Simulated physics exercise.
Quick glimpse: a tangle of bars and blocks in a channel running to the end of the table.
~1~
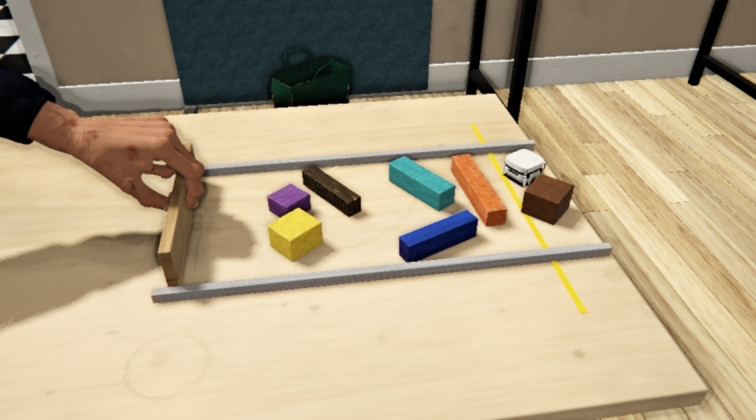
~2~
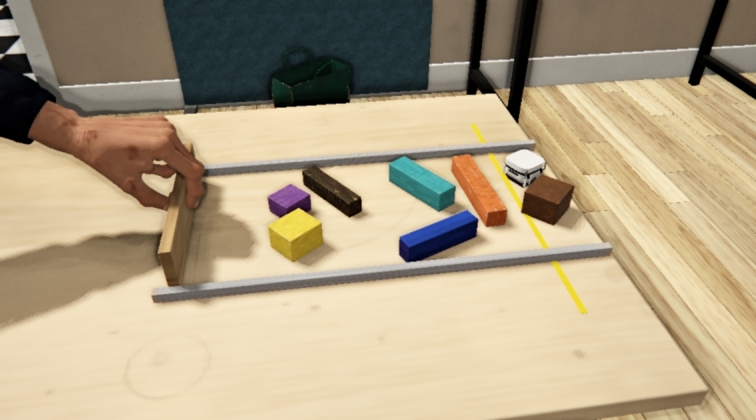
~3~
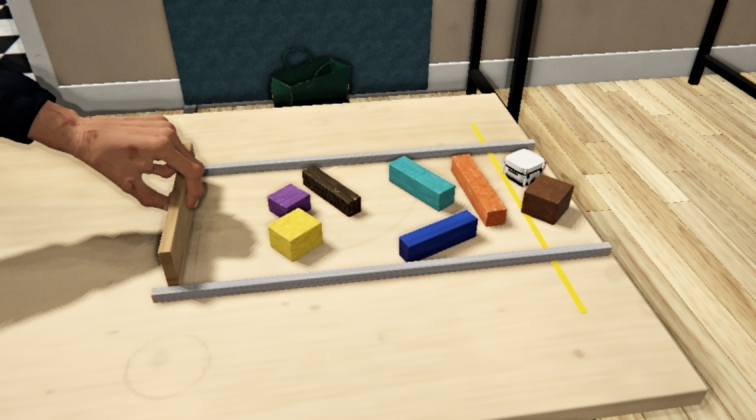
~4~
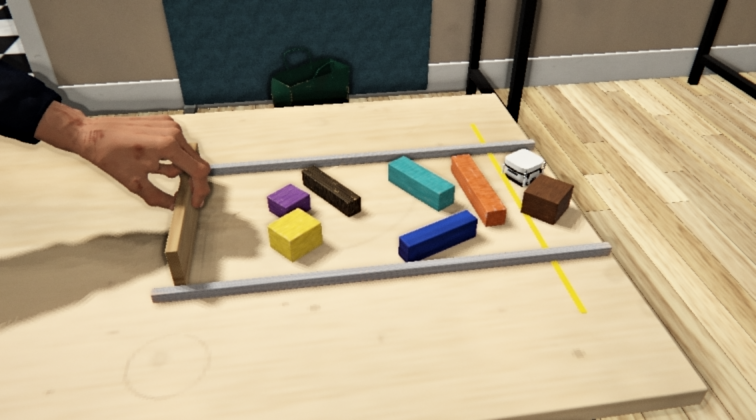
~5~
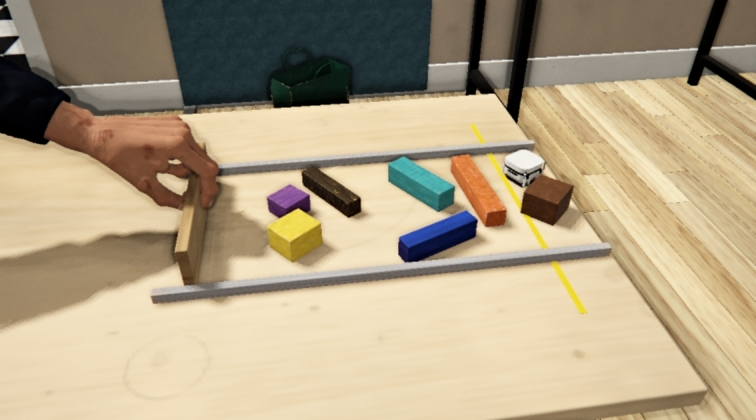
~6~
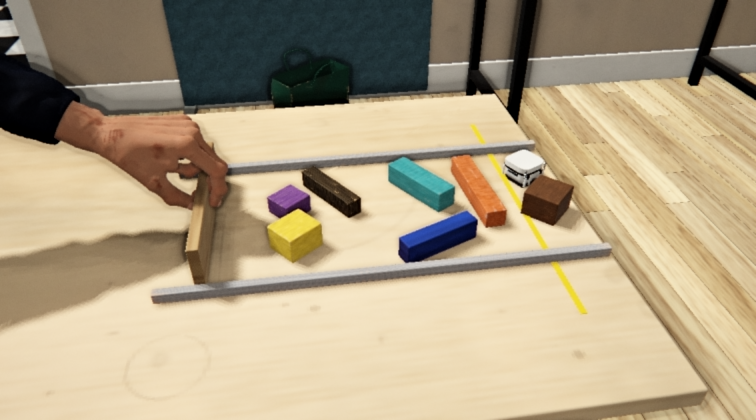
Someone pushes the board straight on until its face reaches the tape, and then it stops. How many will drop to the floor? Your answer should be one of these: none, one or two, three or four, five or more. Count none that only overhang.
The count is three or four.
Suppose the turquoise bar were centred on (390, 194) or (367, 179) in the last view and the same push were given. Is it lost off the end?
Goes off the edge; stays put.
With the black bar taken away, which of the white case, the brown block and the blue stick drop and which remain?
So the white case goes down, the brown block goes down and the blue stick keeps its place.
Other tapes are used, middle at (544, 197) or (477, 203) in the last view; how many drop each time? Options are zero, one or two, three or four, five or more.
For each in order, more than four and one or two.
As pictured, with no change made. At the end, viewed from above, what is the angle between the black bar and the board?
Near 25 degrees.
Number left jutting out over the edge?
Tally: 2.
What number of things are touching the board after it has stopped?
4 in contact.
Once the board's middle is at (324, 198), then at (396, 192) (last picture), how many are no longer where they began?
Counting first: 3, next 6.
A little later, none off yet; brown block at rest near (547, 200); white case at rest near (523, 169); orange bar at rest near (477, 189).
Next, none off yet; brown block moving near (552, 199); white case moving near (528, 169); orange bar shifted a little near (505, 183).
When it is over, the number that fall off is three or four; down, orange bar, white case and brown block.
